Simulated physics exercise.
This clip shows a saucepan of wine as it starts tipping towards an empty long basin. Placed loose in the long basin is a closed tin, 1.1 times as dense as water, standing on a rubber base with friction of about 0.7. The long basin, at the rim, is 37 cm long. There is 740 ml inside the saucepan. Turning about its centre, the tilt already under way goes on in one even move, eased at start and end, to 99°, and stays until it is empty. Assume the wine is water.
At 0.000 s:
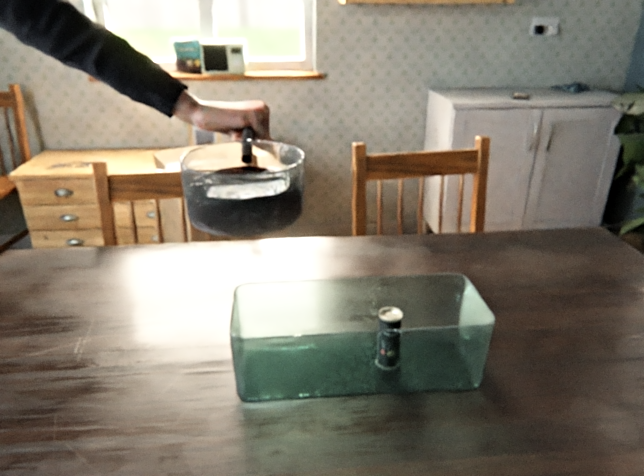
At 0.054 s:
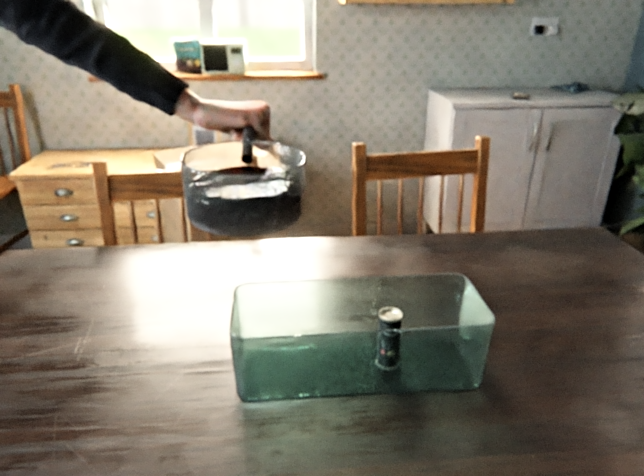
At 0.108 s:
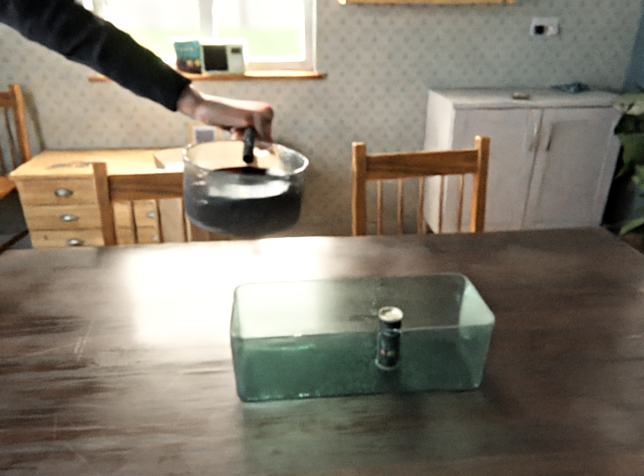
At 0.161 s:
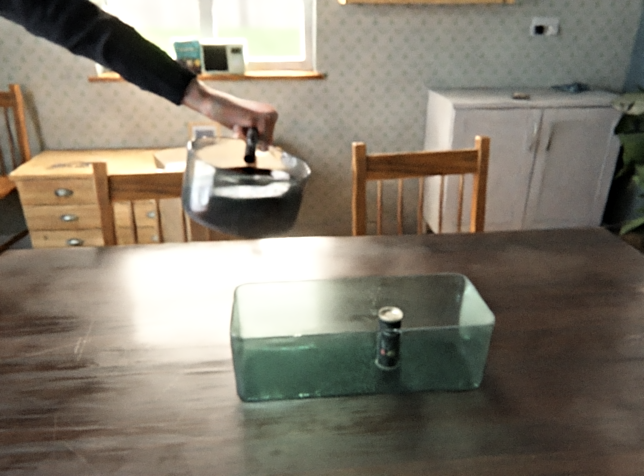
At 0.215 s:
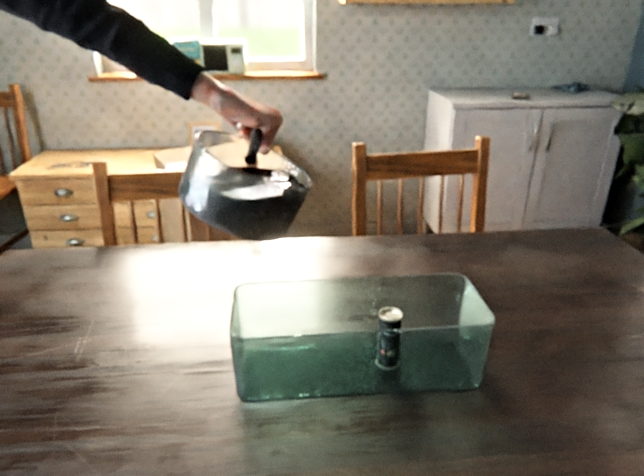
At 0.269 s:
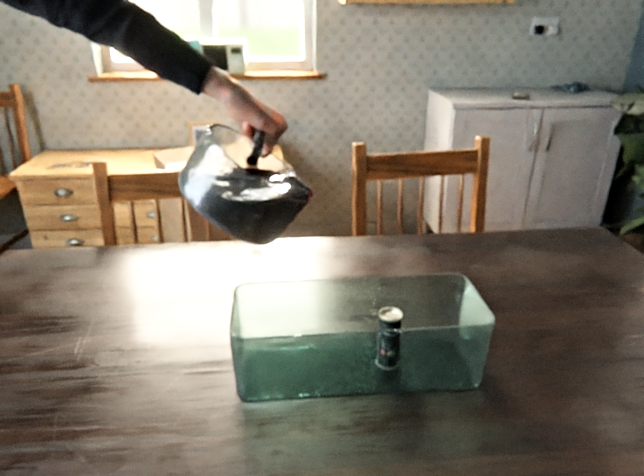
A hand tilts a clear saucepan of dark liquid rightward above a long glass basin.
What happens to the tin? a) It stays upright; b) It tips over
a.
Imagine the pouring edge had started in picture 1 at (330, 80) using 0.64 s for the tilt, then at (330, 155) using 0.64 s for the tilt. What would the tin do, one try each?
Try 1: Tipped over; try 2: Tipped over.
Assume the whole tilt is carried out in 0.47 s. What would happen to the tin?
The tin stays on its base.
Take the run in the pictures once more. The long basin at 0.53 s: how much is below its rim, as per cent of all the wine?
14 %, roughly.
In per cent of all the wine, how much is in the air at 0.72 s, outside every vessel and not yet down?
Near 10 in a hundred.
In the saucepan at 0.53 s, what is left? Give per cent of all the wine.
Still held: Roughly 32 % of the total.
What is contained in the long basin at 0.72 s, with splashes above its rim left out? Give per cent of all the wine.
That comes to about 78 percent.
By 0.53 s the tilt is 92° and 33 per cent is still to pour; the tin stands where it began.
By 0.72 s the tilt is 99° and 11 per cent is still to pour; the tin stands where it began.
By 0.92 s the tilt is 99° and 2 per cent is still to pour; the tin stands where it began.
By 1.14 s the tilt is 99° and 0 per cent is still to pour; the tin stands where it began.
At rest the tin stands where it began.
